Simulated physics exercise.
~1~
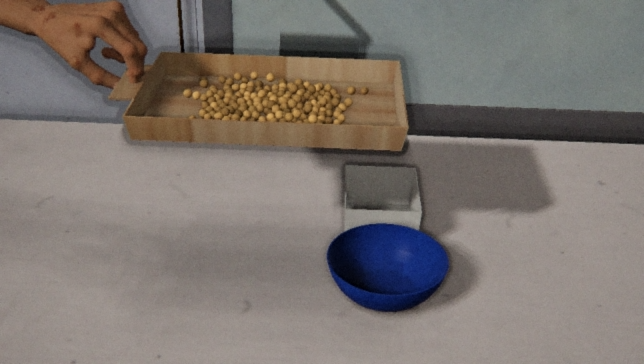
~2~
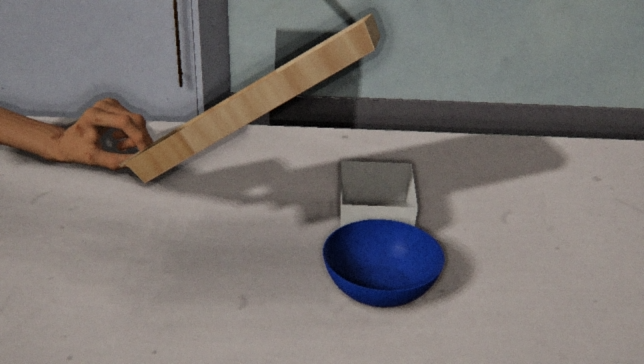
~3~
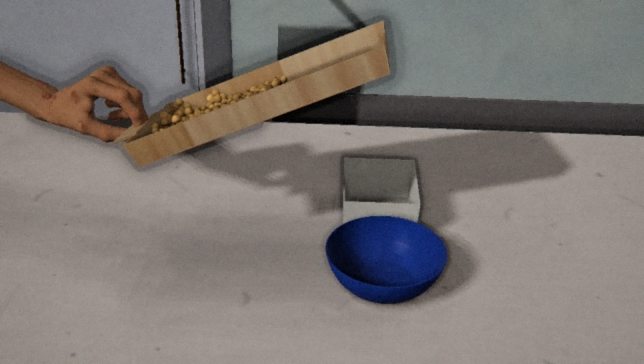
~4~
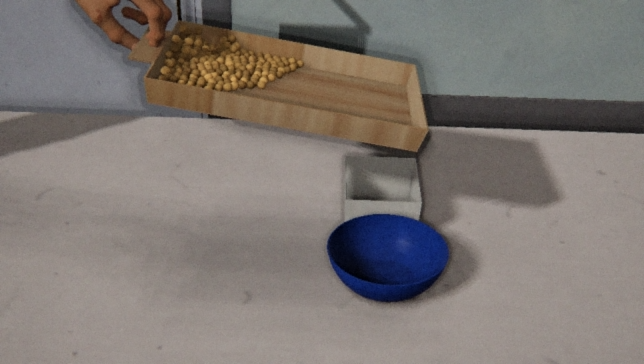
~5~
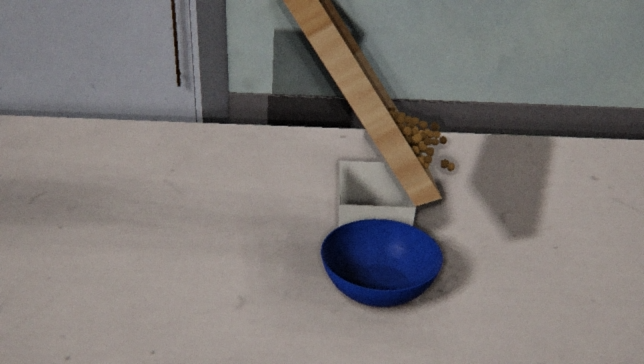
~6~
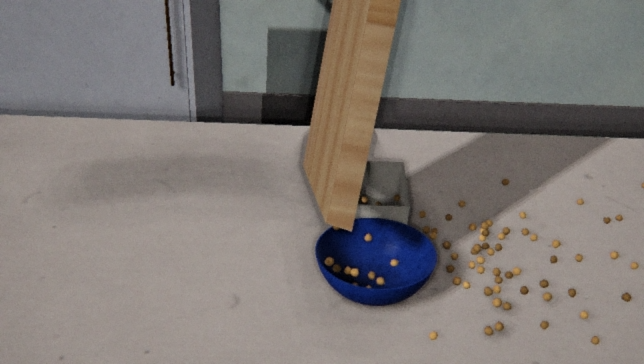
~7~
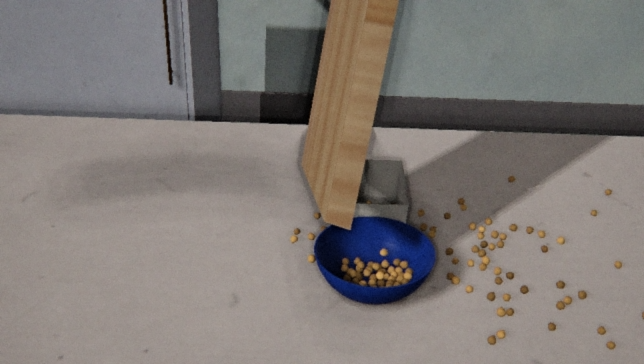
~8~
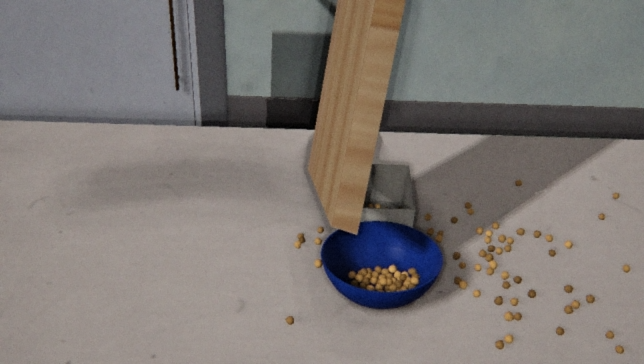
A wooden tray of dried chickpeas, held by a hand at its left end, hangs above a pale tabletop seen from the front and slightly above, with a blue bowl standing before a small white tin. The tray tips so its left side drops and the chickpeas gather there, then comes back towards level. It moves right and tilts steeply the other way, its low end by the tin. Chickpeas pour out, some bouncing across the table. The tray stays upright, empty, with chickpeas lying in the bowl, in the tin and scattered mostly to the right.
